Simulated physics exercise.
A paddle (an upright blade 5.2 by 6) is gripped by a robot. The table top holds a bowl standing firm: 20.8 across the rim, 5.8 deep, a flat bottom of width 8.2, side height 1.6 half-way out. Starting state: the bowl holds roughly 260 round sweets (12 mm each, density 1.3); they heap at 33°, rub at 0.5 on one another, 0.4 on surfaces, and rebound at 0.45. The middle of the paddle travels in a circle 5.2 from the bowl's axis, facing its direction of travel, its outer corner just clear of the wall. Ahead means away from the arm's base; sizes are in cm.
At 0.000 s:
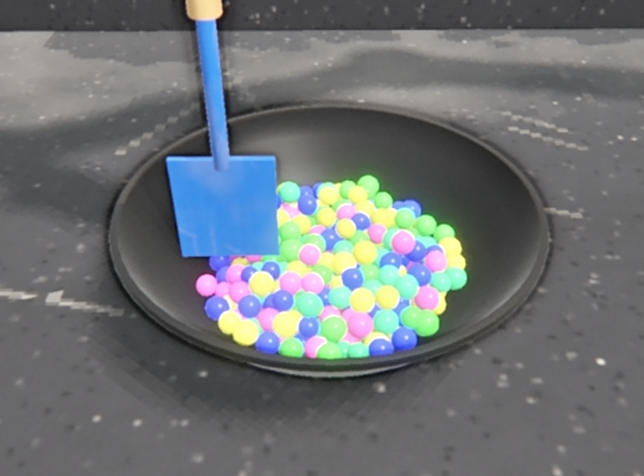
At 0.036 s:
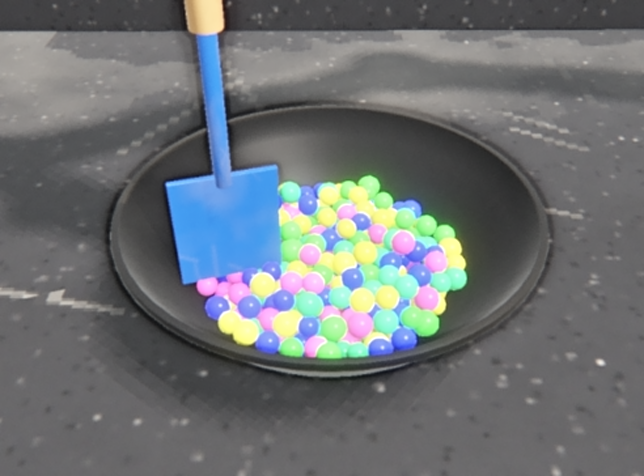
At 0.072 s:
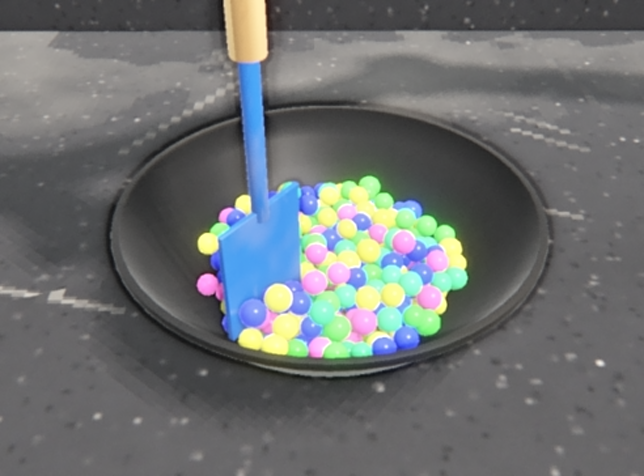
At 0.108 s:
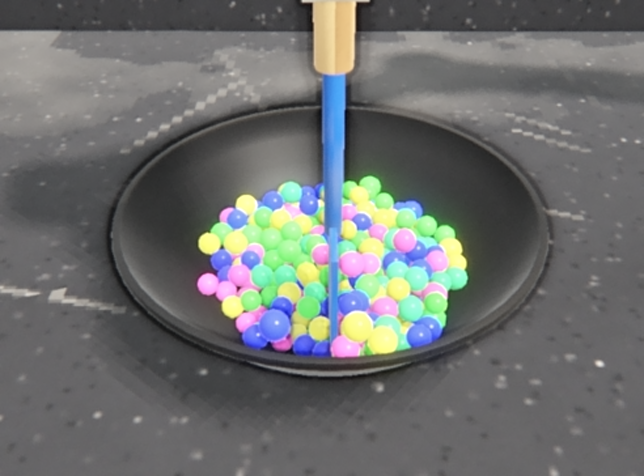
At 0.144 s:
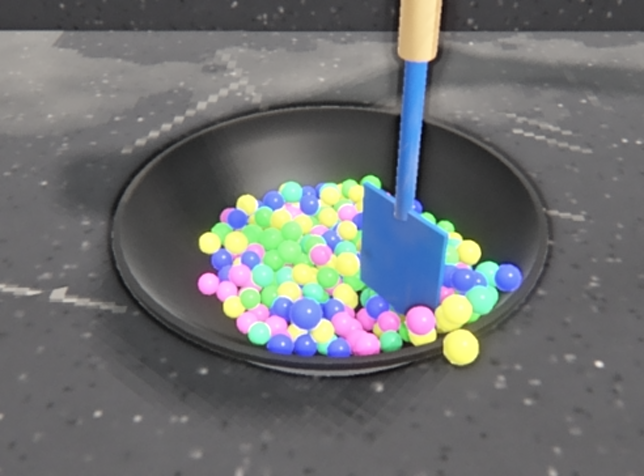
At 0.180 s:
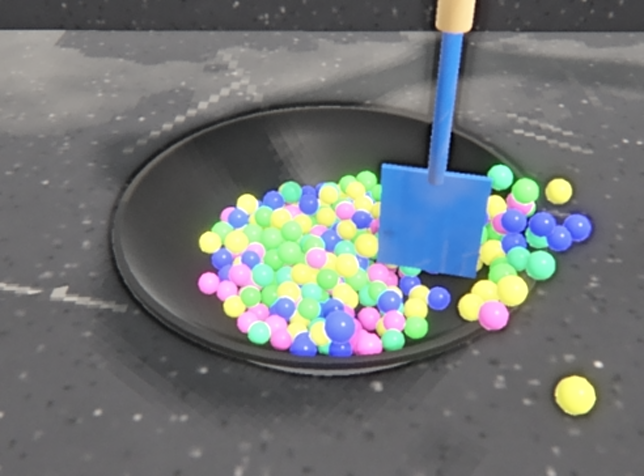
A black bowl of colorful round sweets sat on a dark table while a blue paddle swept through them from the left, around the near side to the right, pushing some over the rim.
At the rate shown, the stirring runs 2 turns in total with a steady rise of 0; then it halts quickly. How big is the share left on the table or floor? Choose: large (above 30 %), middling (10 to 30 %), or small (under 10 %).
Large.
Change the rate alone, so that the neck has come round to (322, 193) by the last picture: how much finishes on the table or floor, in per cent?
About 10 per cent.
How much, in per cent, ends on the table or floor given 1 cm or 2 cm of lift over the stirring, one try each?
Some 30 and 20 per cent.
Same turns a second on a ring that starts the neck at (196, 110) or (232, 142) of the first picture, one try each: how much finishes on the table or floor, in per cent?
I'd put it at around 10 and 55 percent.
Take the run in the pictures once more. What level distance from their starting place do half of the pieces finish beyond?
Something near 9 cm, measured level.
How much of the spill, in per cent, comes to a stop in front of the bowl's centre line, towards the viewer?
Around 50 %.
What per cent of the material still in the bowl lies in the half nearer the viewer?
I'd say around 60 per cent.
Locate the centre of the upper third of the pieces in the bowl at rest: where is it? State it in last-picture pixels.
Around (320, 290).
After 0.38 s, 20° round, highest piece 12 above the table; 194 in the bowl, 30 on the table or floor, 33 in flight or on the tool.
After 0.59 s, 233° round, highest piece 7 above the table; 165 in the bowl, 84 on the table or floor, 8 in flight or on the tool.
After 0.89 s, 0° round, highest piece 6 above the table; 152 in the bowl, 104 on the table or floor, 1 in flight or on the tool.
After 1.59 s, 0° round, highest piece 3 above the table; 152 in the bowl, 105 on the table or floor.
At rest, 152 in the bowl, 105 on the table or floor. That is 41 % on the table or floor.
